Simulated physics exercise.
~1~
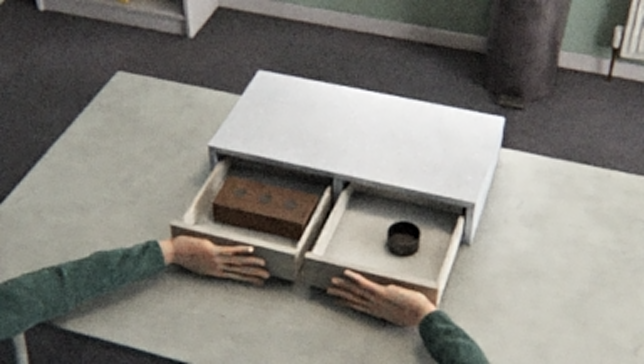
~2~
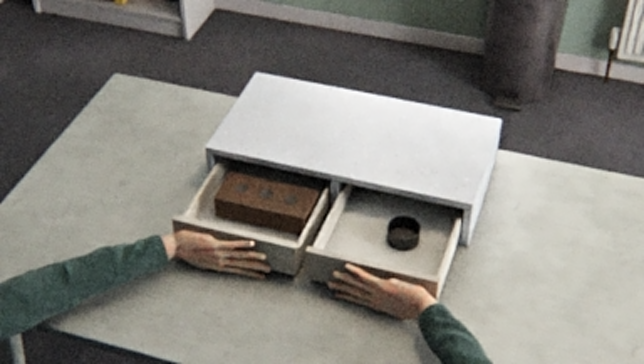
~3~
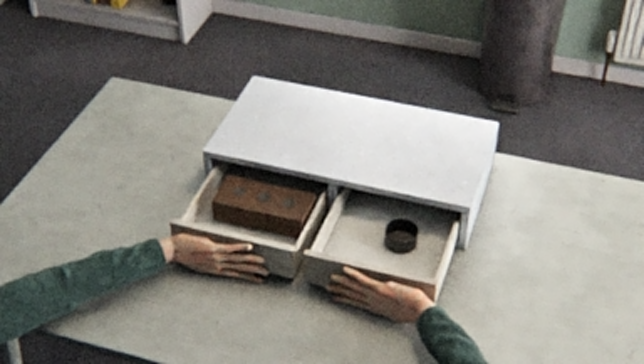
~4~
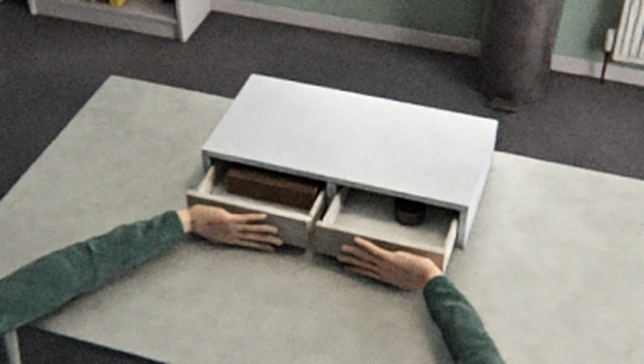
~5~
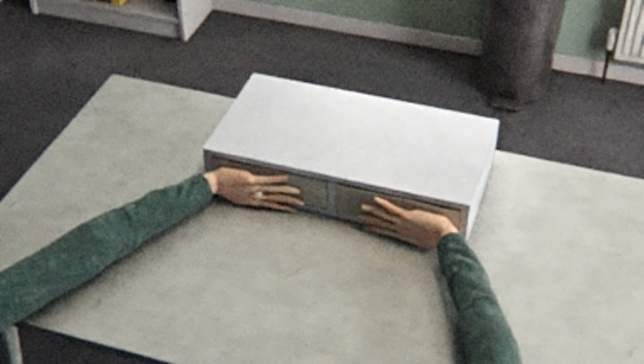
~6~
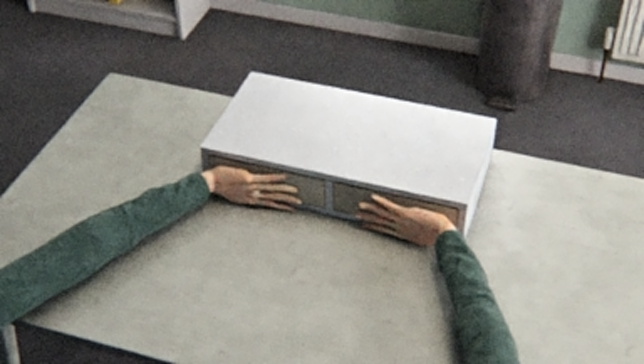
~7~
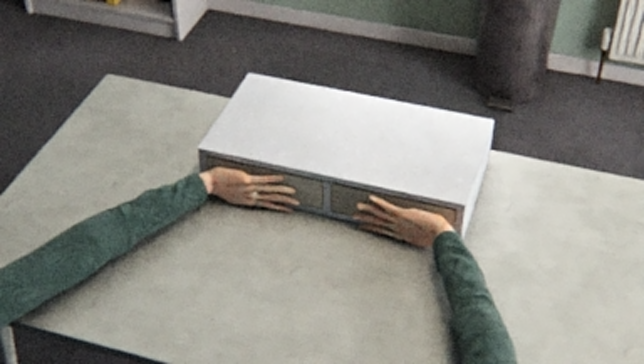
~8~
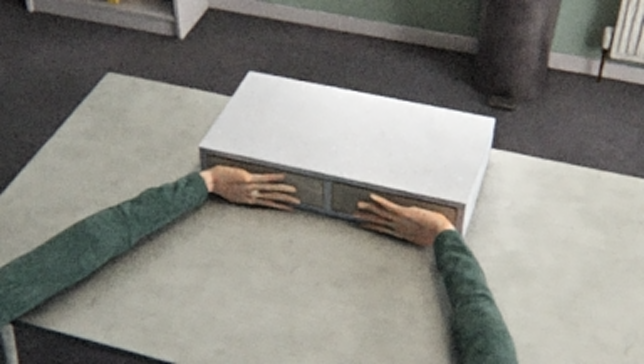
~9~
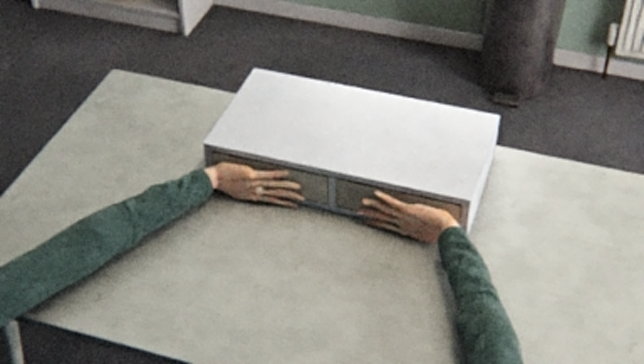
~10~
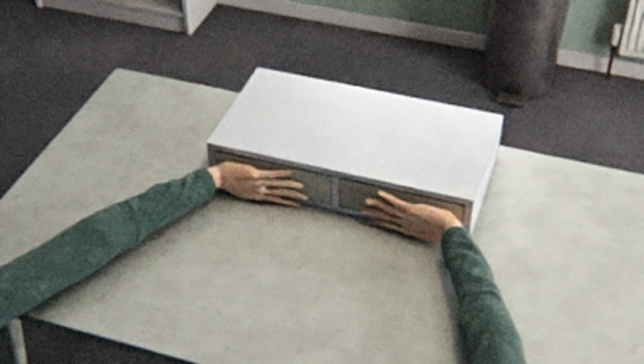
The footage shows a low white cabinet on a table with both drawers open, a brown brick in the left and a small black beaker in the right. Two hands in green sleeves push both drawers in together until they are fully shut, then stay resting against the fronts.
